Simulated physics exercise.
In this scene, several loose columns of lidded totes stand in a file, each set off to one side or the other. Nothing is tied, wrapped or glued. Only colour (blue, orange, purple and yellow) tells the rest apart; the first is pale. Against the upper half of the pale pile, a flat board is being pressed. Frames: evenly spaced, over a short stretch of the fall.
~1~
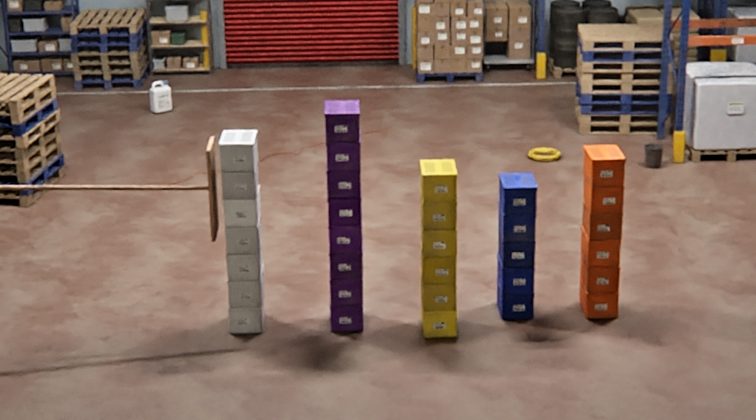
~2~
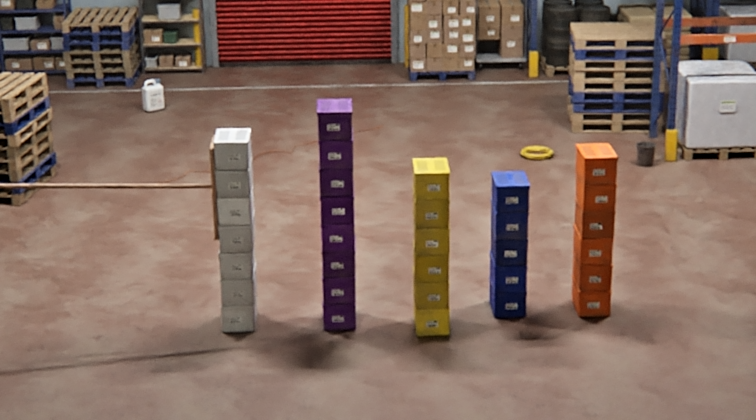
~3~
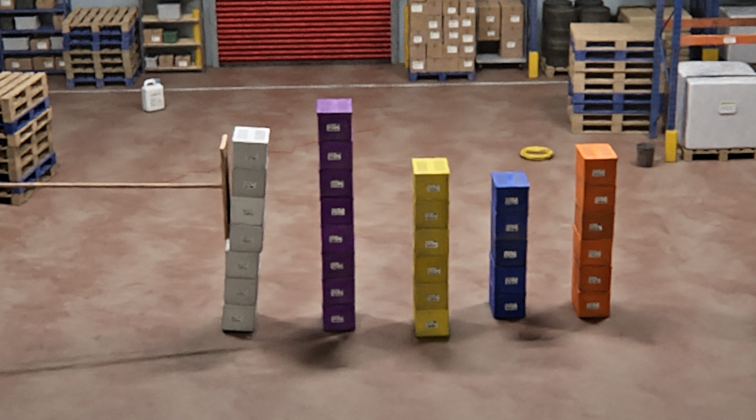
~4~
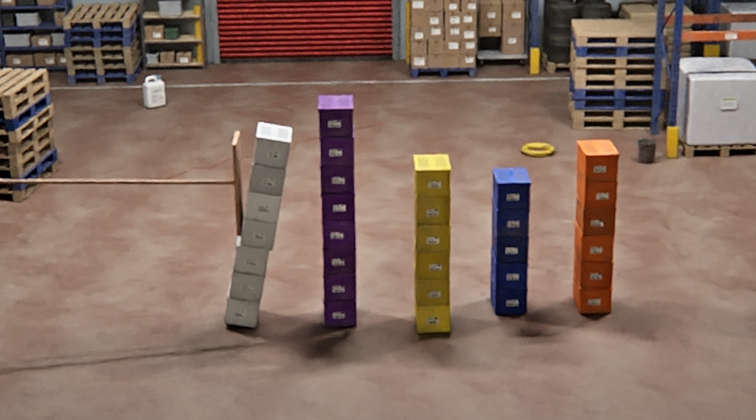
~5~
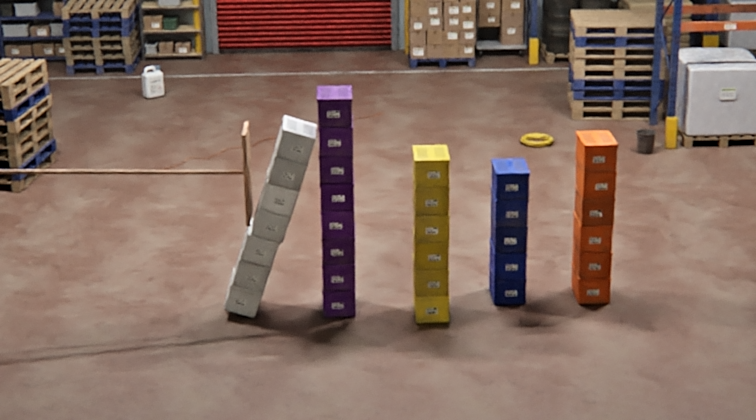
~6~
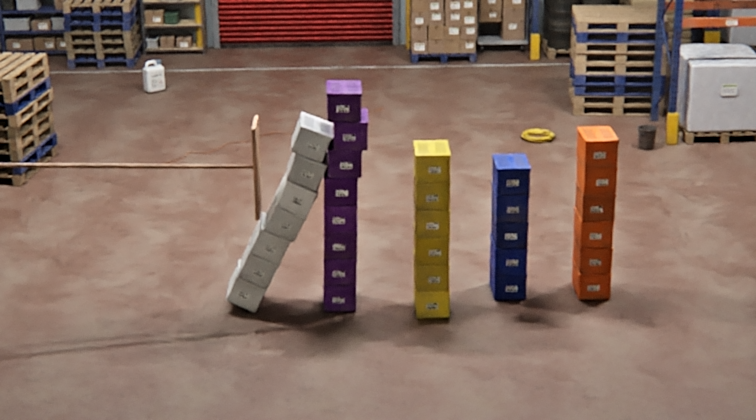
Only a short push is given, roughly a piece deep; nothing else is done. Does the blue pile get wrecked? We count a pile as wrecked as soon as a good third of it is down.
Yes.
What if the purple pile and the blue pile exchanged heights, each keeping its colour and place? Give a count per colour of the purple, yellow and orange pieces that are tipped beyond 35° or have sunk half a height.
Once things settle, you'd count purple 4, yellow 6, orange 4 down.
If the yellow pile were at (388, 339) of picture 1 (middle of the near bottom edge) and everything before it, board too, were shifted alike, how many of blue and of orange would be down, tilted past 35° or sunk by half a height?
Tally: Blue = 5, orange = 6.
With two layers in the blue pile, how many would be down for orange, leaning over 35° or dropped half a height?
By colour: Orange 5.
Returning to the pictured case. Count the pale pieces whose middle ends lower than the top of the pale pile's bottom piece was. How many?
Counting the pale pieces gives 4.
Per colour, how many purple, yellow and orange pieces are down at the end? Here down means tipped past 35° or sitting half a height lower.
Purple: 8; yellow: 6; orange: 6.
Just after the last frame, 7 of the pale pile down; none of the 5 blue totes down (8 of 25 in all colours); top blue tote unmoved; top yellow tote tilted clearly.
A moment on, 7 of the pale pile down; 5 of the 5 blue totes down (19 of 25 in all colours); top blue tote tilted well over, about its own height lower; top purple tote upside down.
When it is over, 7 of the pale pile down; 5 of the 5 blue totes down (25 of 25 in all colours); top blue tote on its side; top purple tote upside down. In pixels of the last frame, middles, top blue tote near (728, 245), top purple tote near (657, 285).
